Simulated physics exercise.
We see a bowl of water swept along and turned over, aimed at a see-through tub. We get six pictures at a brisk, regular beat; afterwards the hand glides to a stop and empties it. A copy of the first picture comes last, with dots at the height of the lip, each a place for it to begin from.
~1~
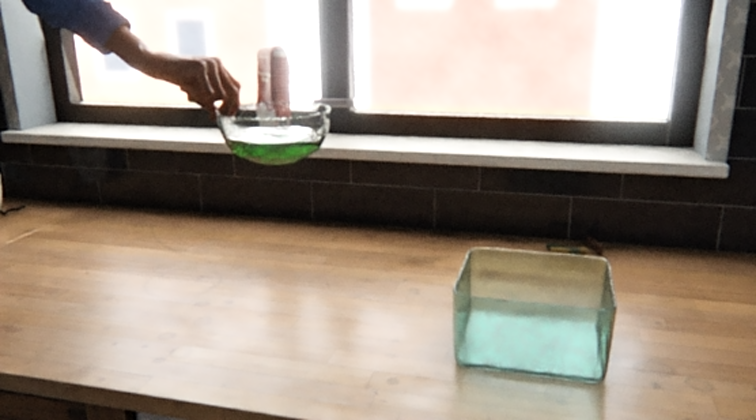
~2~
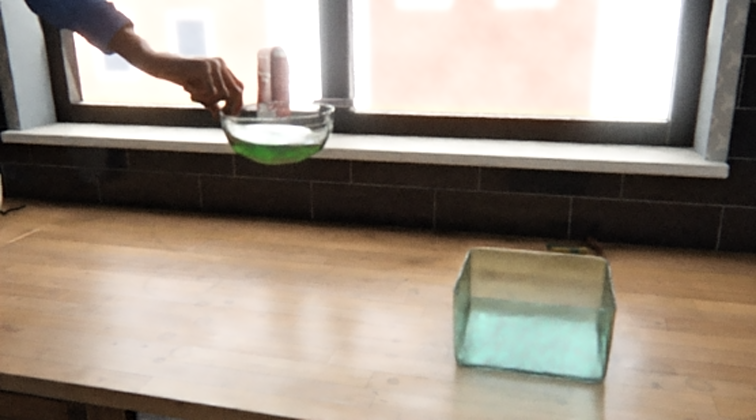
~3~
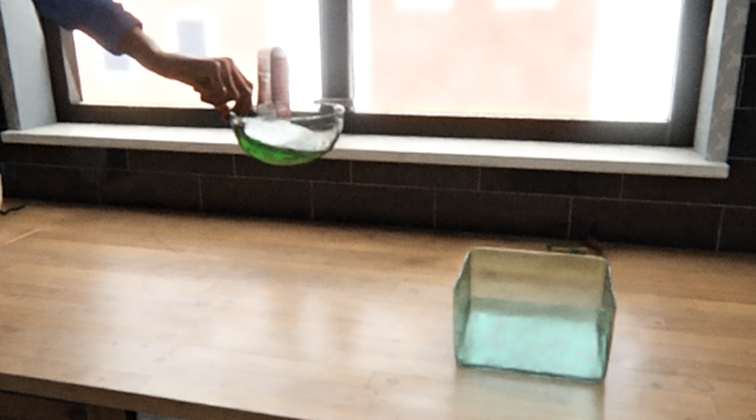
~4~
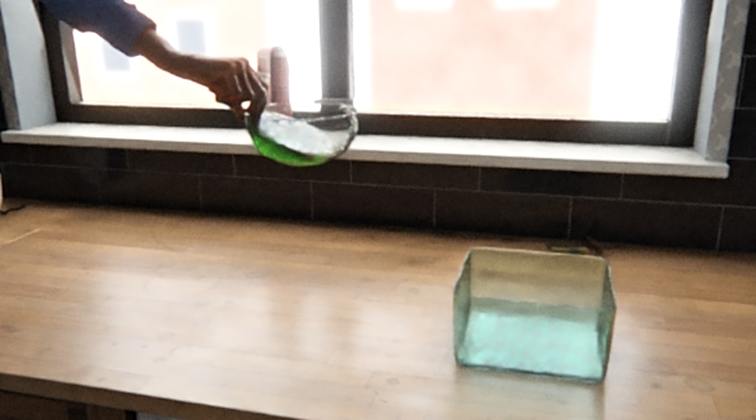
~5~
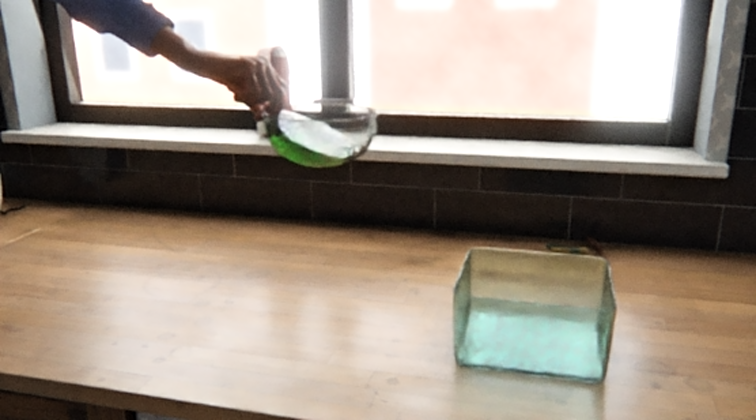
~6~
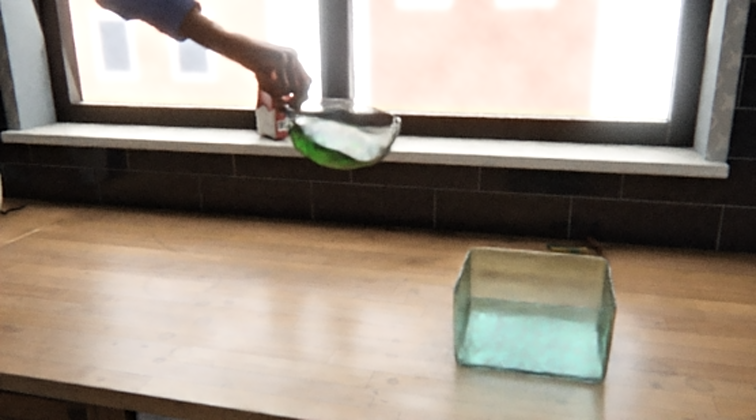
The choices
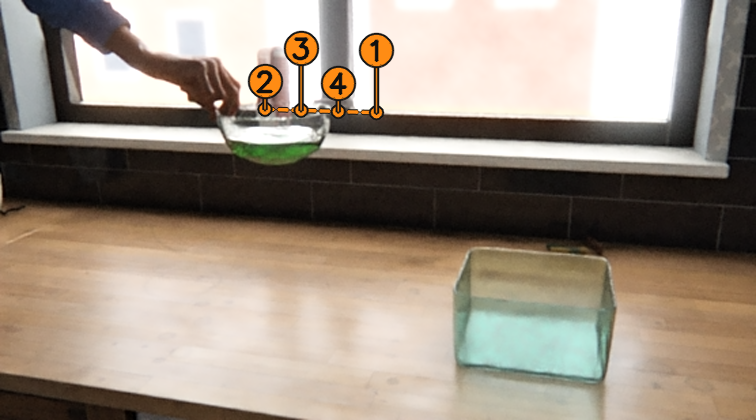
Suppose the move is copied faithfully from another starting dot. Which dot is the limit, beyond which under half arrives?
Go for 3.
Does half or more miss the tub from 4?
No, that is safe.
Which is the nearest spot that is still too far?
2 it is.
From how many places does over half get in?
Three of the four.
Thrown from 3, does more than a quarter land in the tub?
Yes, it does.
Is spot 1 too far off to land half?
No, not at all.
On the marked copy, 1 at (376, 112); 2 at (265, 109); 3 at (301, 110); 4 at (338, 111).
If 1 is chosen, about 70 % lands in the tub, 9 % falls short and 21 % goes beside or beyond.
If 2 is chosen, about 33 % lands in the tub, 62 % falls short and 5 % goes beside or beyond.
If 3 is chosen, about 62 % lands in the tub, 28 % falls short and 10 % goes beside or beyond.
If 4 is chosen, about 81 % lands in the tub, 14 % falls short and 5 % goes beside or beyond.
